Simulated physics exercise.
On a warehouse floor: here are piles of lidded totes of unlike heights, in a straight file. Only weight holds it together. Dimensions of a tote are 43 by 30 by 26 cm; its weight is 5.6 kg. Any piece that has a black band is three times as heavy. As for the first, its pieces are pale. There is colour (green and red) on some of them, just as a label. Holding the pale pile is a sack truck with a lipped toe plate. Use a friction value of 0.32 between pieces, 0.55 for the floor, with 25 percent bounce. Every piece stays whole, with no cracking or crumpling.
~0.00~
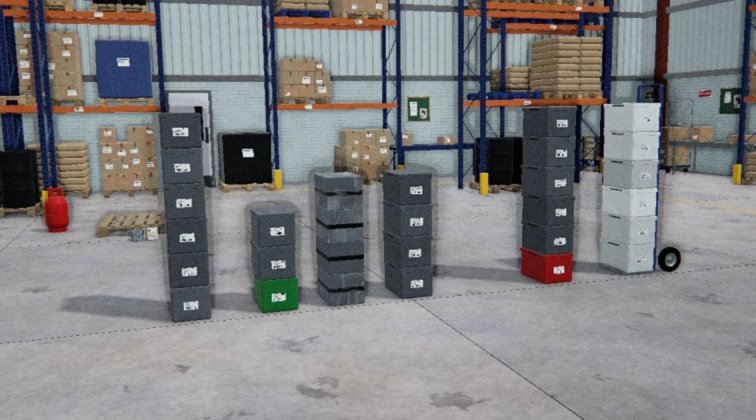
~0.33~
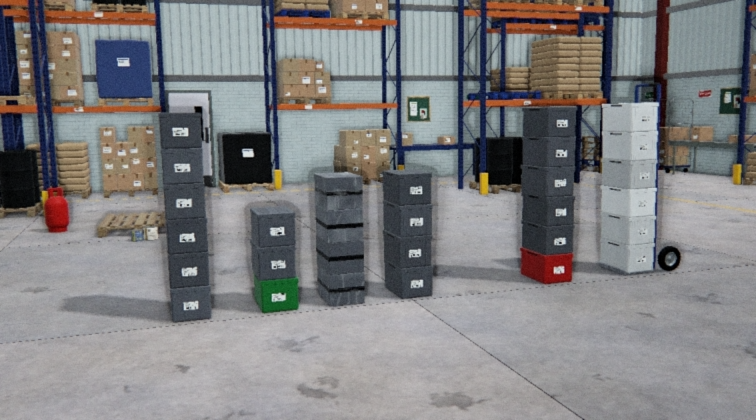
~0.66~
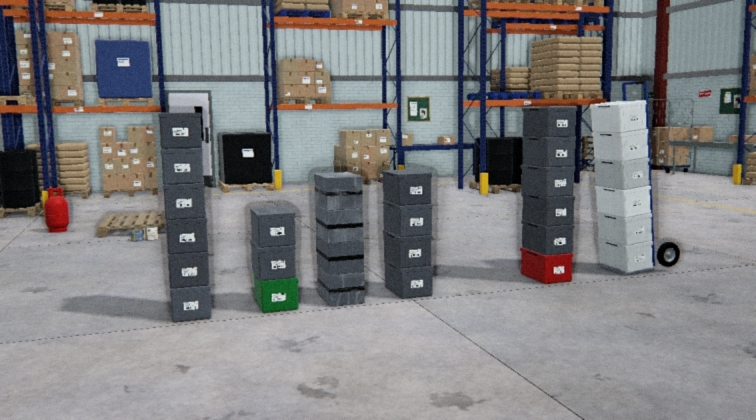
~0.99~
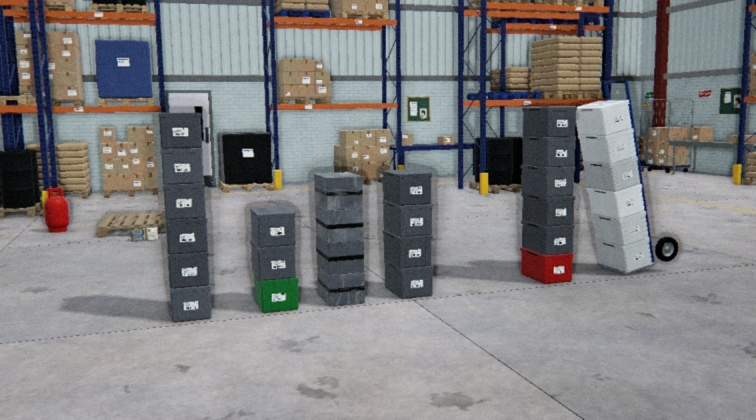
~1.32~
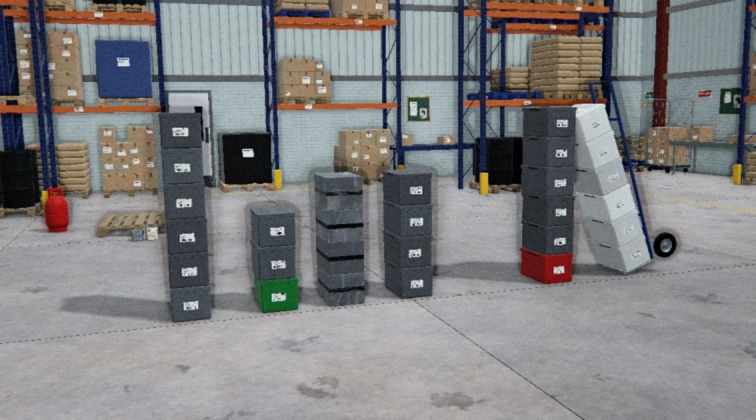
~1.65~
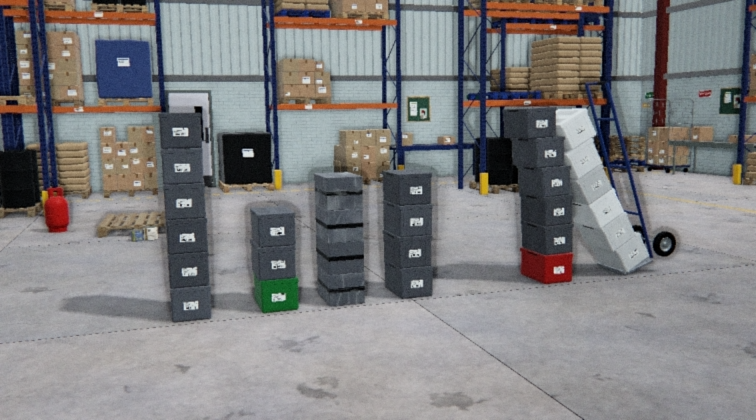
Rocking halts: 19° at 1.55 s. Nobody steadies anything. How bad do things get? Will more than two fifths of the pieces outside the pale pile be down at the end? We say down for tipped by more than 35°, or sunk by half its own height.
No.
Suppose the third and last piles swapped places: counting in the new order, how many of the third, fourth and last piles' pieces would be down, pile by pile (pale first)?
Third 0, fourth 0, last 0.
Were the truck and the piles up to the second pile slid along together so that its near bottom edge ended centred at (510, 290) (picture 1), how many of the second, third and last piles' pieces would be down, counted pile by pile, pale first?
You'd get second 5, third 3 and last 6.
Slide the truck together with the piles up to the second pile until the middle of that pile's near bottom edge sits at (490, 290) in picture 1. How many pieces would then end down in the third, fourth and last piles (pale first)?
That would give third 4, fourth 4 and last 5.
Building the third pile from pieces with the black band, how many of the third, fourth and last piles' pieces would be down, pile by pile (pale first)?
Pieces down: Third pile 0, fourth pile 0, last pile 0.
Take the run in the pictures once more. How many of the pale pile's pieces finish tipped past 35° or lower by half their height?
I count 6 pale pieces.
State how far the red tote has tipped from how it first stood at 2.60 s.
I'd estimate close to 0°.
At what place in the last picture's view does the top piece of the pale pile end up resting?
Resting point in the last picture: Around (460, 231).
By 1.86 s, 1 of the pale pile down; none of the 23 other totes down, 5 disturbed.
By 2.14 s, 6 of the pale pile down; 1 of the 23 other totes down.
By 2.38 s, 6 of the pale pile down; 5 of the 23 other totes down.
When it is over (3.3 s), 6 of the pale pile down; 5 of the 23 other totes down; red tote unmoved; green tote unmoved. That is 22 per cent. In pixels of the last frame, middles, red tote near (546, 264), green tote near (276, 290).
